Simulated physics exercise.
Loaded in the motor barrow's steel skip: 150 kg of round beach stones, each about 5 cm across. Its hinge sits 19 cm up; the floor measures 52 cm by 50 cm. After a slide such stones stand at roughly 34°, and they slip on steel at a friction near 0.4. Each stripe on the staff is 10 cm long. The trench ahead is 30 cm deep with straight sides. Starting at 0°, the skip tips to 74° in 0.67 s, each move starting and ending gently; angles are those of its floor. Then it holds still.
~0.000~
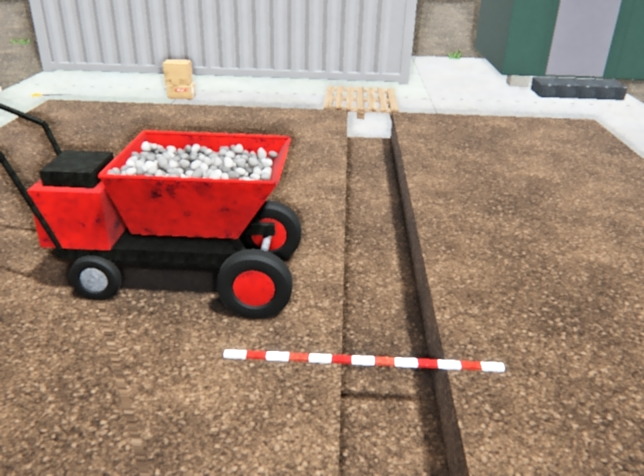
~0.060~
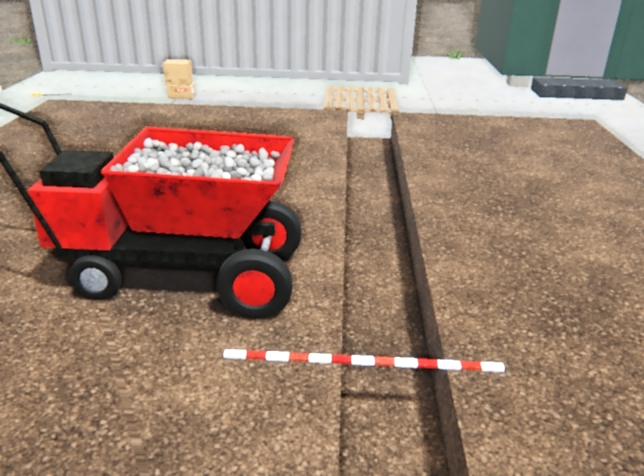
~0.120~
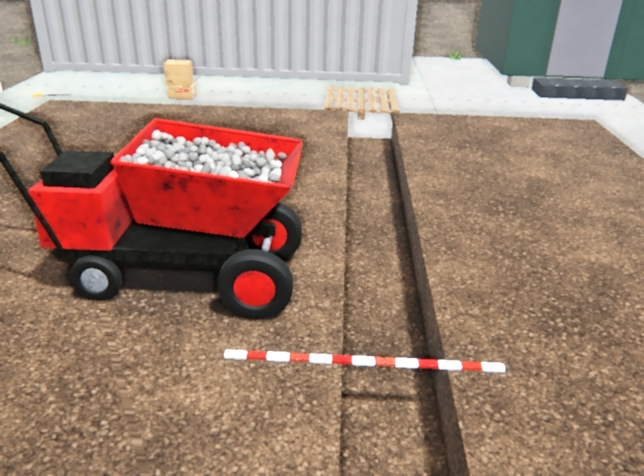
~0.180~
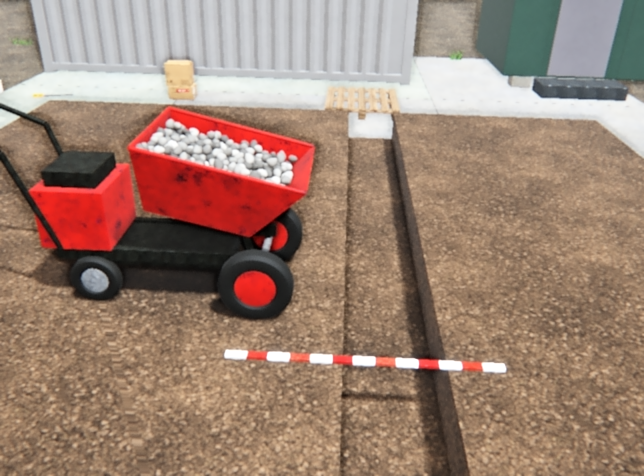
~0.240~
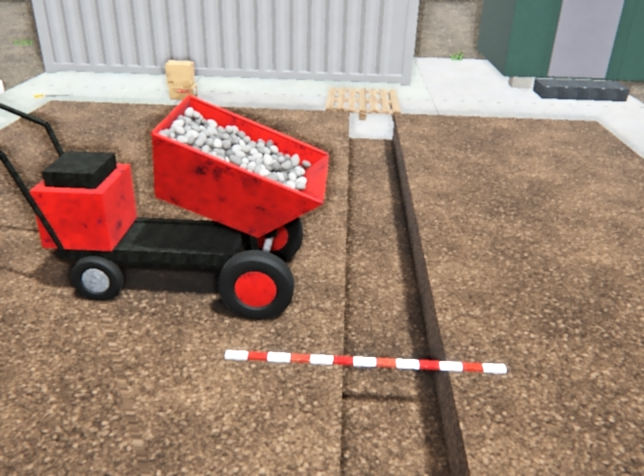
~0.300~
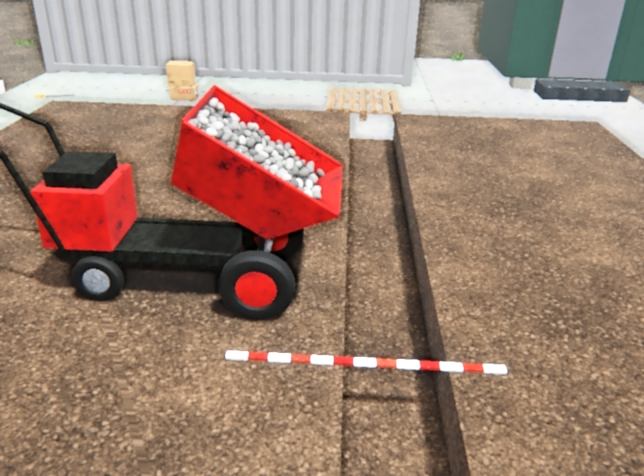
The red skip of a motor barrow, loaded with grey and white stones, tilted up slowly and then faster, its back rising and its front leaning right toward a narrow trench while the wheels stayed put.
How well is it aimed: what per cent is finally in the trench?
Close to 68 in a hundred.
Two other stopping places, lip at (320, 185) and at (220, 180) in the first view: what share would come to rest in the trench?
Near 30 per cent from the first place, 100 from the second.
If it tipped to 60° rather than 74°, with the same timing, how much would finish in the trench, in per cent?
It would be near 50 per cent.
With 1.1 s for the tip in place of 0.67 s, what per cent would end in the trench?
In that case some 85 per cent.
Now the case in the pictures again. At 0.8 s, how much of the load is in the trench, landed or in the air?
Some 35 per cent.
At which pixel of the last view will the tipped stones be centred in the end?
Their middle is at about (414, 324).
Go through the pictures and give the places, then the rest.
In the first picture, the skip is at 0°, its lip at (276, 183); the top of the load is at (173, 155).
In the second picture, lip at (280, 184), floor tilted 2°, highest stones at (164, 152); the stones move at 0.4 m/s on average.
In the third picture, lip at (291, 188), floor tilted 6°, highest stones at (172, 145); the stones move at 0.9 m/s on average.
In the fourth picture, the skip is at 13°, its lip at (305, 194); the top of the load is at (175, 134); the stones move at 1.2 m/s on average.
In the fifth picture, the skip is at 22°, its lip at (322, 203); the top of the load is at (190, 122); the stones move at 1.5 m/s on average.
In the sixth picture, lip at (339, 216), floor tilted 31°, highest stones at (213, 112); the stones move at 1.6 m/s on average.
After 0.5 s the floor is at 62°; 100 % in the skip; the foremost stones are at (364, 231).
After 0.8 s the floor is at 74°; 59 % in the skip, 36 % in the trench, 5 % past the trench; the foremost stones are at (459, 305).
After 1.1 s the floor is at 74°; 14 % in the skip, 54 % in the trench, 32 % past the trench; the foremost stones are at (620, 303).
After 3.1 s the floor is at 74°; 0 % in the skip, 68 % in the trench, 32 % past the trench; the foremost stones are past the picture's edge.
